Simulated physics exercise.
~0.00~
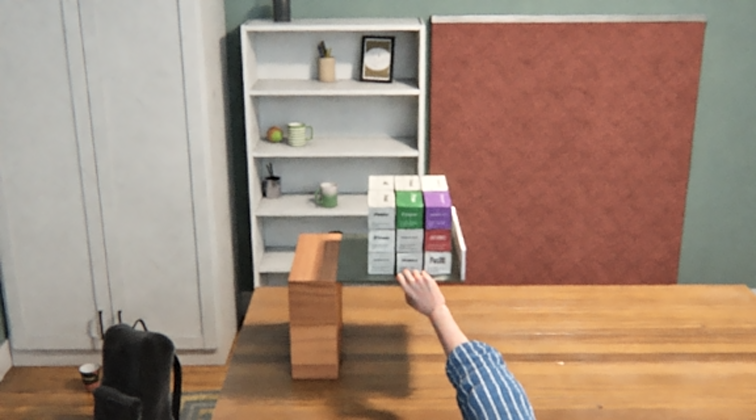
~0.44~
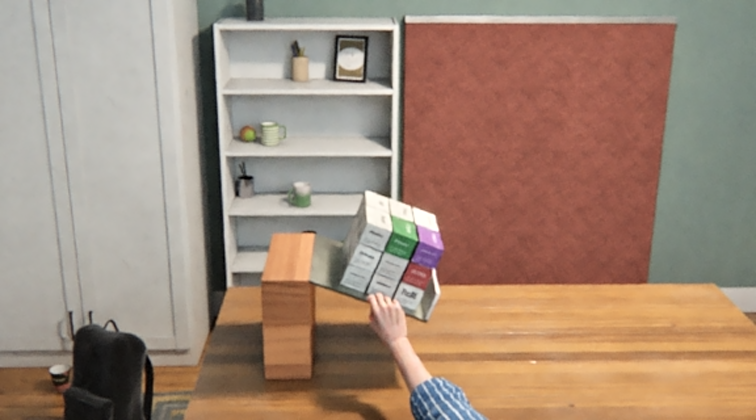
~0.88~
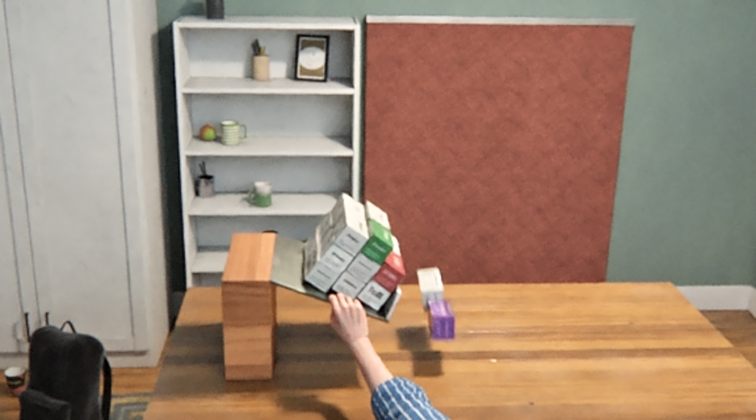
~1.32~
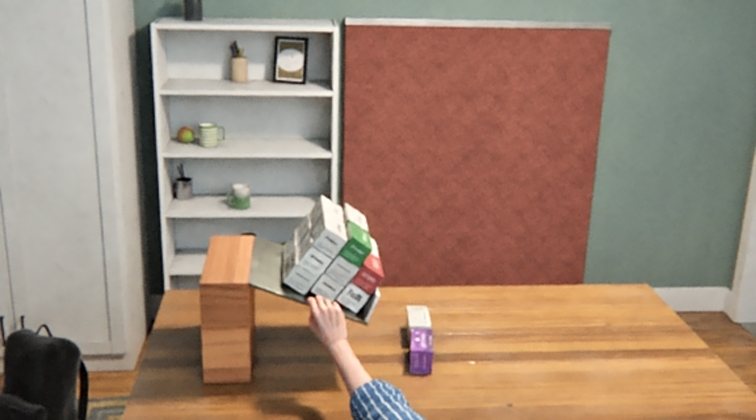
In this clip, a hand is held at a tray stacked with small boxes beside a wooden block as the tray tips down to the right; the stack leans, and a purple box and a white one drop onto the table while the green and red boxes stay on the tilted tray.
